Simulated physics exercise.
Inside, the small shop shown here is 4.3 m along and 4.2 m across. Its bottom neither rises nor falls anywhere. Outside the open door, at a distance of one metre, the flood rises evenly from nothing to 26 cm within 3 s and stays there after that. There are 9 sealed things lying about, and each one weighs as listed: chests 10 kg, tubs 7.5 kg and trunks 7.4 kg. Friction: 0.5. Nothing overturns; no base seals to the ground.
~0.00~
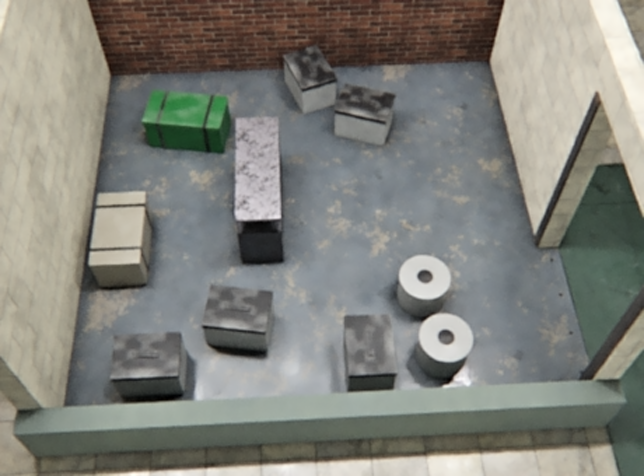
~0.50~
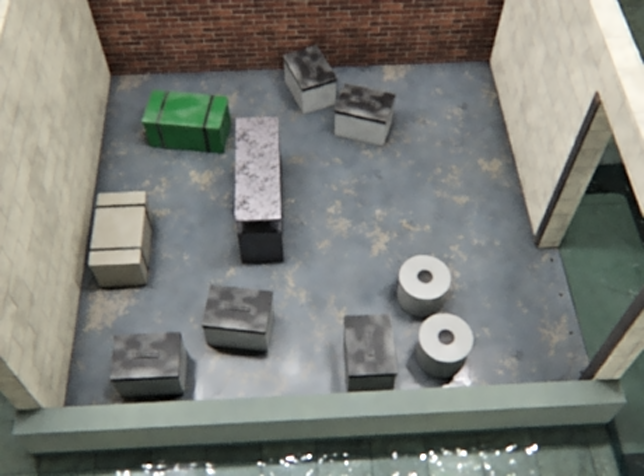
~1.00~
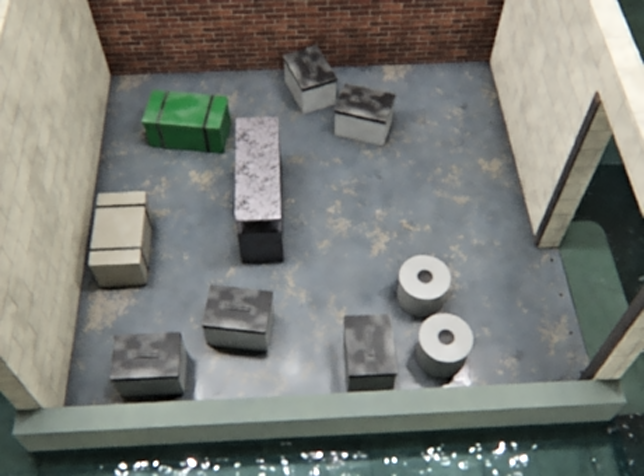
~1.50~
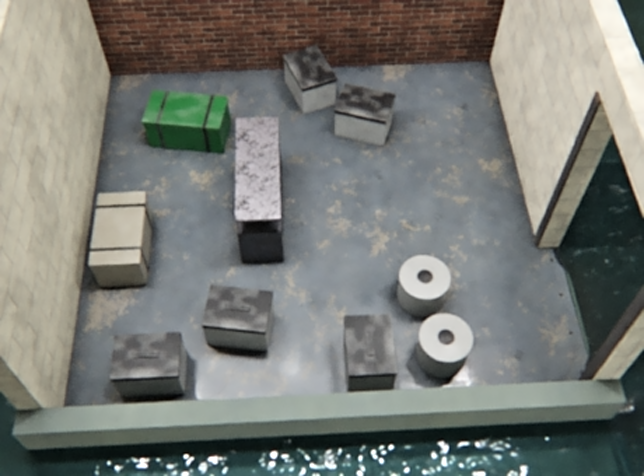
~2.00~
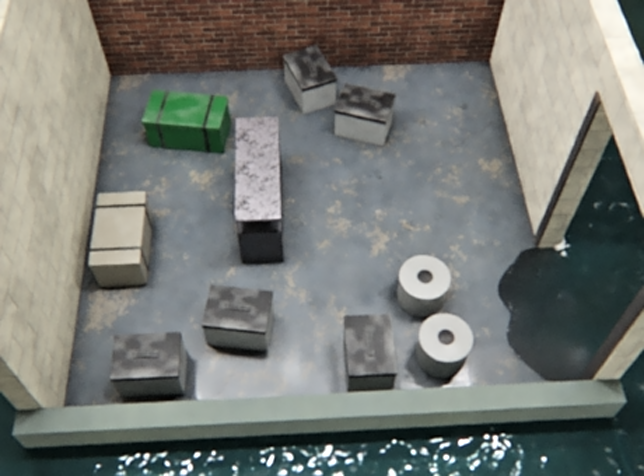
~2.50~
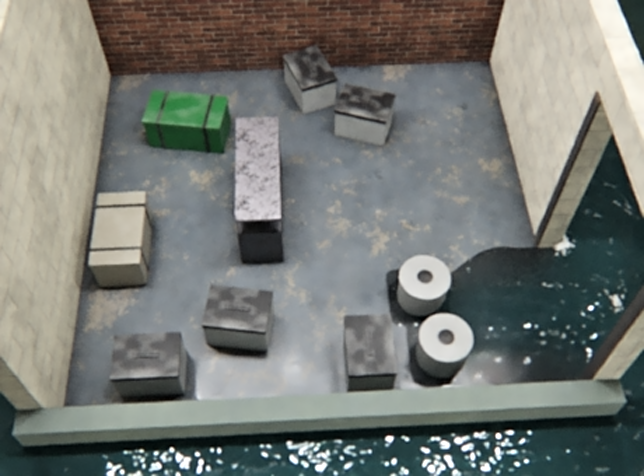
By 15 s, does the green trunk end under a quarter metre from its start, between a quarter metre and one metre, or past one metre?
Result: A large displacement.
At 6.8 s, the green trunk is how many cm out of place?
I'd put it at around 20 cm.
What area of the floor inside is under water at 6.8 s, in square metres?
Near 16 m2 in all.
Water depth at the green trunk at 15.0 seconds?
Roughly 18 cm deep.
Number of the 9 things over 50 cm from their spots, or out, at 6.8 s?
By that point, 5.
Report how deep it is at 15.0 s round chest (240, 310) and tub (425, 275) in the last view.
First roughly 16 cm, second roughly 18 cm.
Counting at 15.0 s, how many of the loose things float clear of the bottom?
Count at that moment: 9.
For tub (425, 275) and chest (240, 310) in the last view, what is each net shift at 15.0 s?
Respectively 250 and 250 cm.
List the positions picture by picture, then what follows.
In the first picture, the green trunk at (185, 109), on the bottom; water covers 0.0 m2; 0 of 9 have shifted.
In the second picture, the green trunk at (185, 109), on the bottom; 0.0 m2 under water; 0 of 9 have shifted.
In the third picture, the green trunk at (185, 109) rests on the ground; water covers 0.0 m2; 0 of 9 have shifted.
In the fourth picture, the green trunk at (185, 109) rests on the ground; 0.0 m2 under water; 0 of 9 have shifted.
In the fifth picture, the green trunk at (185, 109) rests on the ground; water covers 0.5 m2; 0 of 9 have shifted.
In the sixth picture, the green trunk at (185, 109), on the bottom; 1.3 m2 under water; 0 of 9 have shifted.
After 3.5 s the green trunk is near (185, 109), 0.0 m from its start, aground; 1 afloat.
After 6.8 s the green trunk is near (199, 93), 0.2 m from its start, aground; 7 afloat.
After 11.0 s the green trunk is near (444, 47), 2.8 m from its start, afloat; 9 afloat.
After 15.0 s the green trunk is near (440, 232), 2.9 m from its start, afloat; 9 afloat.
